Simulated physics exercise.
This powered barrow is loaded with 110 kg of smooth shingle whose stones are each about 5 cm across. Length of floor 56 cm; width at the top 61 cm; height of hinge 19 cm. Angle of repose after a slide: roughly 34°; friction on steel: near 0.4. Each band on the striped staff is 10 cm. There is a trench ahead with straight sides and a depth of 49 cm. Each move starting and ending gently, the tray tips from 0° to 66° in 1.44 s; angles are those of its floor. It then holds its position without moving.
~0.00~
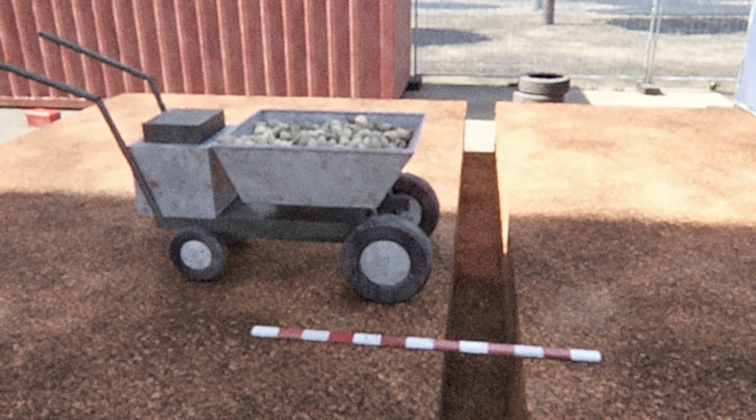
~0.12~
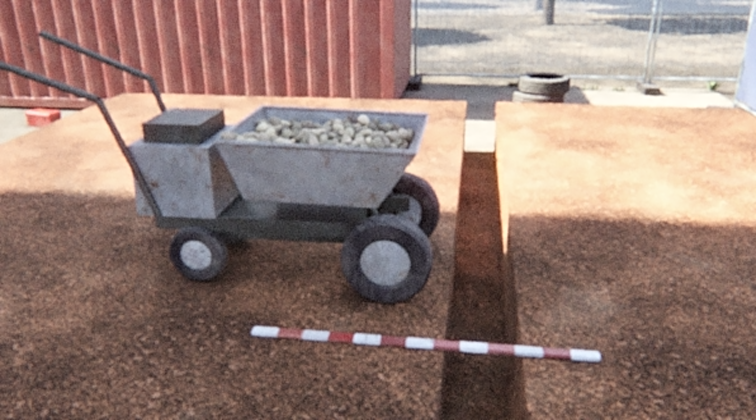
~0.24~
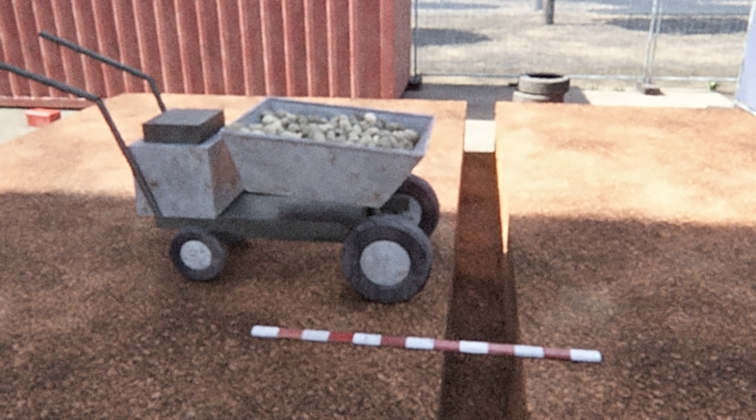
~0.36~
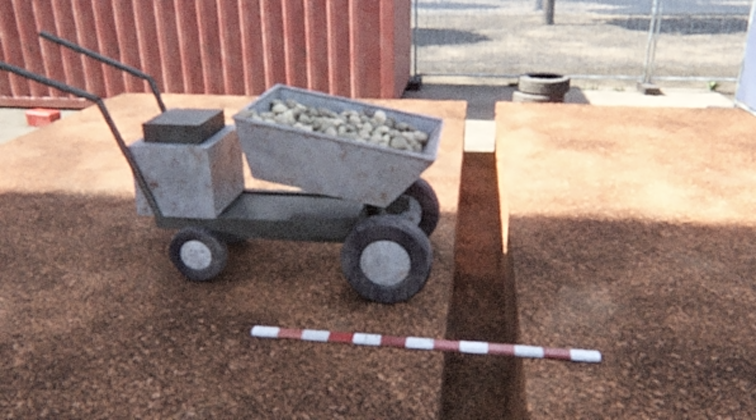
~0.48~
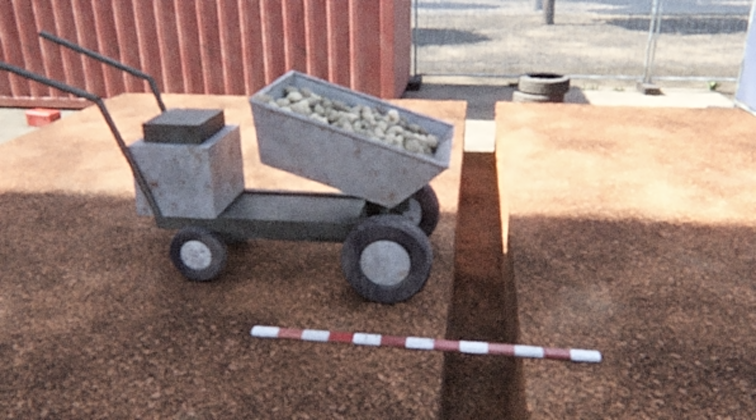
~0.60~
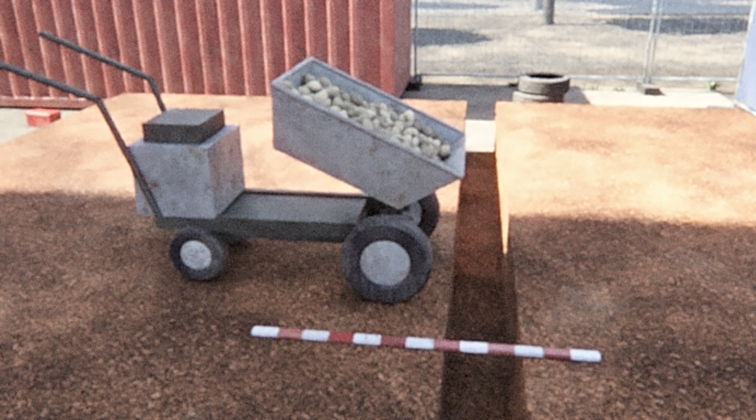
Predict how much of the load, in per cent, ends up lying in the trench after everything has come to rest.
Roughly 33 per cent of it.
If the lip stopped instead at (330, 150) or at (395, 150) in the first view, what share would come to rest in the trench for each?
Some 90 and some 50 per cent, in that order.
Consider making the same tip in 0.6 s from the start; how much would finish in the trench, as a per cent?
It would come to roughly 20 per cent.
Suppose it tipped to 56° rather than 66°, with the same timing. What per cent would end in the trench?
I'd expect around 25 in a hundred.
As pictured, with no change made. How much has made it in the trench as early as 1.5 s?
0 per cent, give or take.
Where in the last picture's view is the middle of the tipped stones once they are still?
Their centre sits close to (550, 274).
After 1.1 s the floor is at 56°; 99 % in the tray, 1 % in the trench; the foremost stones are at (512, 193).
After 1.5 s the floor is at 66°; 58 % in the tray, 1 % in the trench, 41 % past the trench; the foremost stones are at (633, 285).
After 1.9 s the floor is at 66°; 34 % in the tray, 5 % in the trench, 61 % past the trench; the foremost stones are at (717, 275).
After 3.8 s the floor is at 66°; 5 % in the tray, 33 % in the trench, 62 % past the trench; the foremost stones are past the picture's edge.
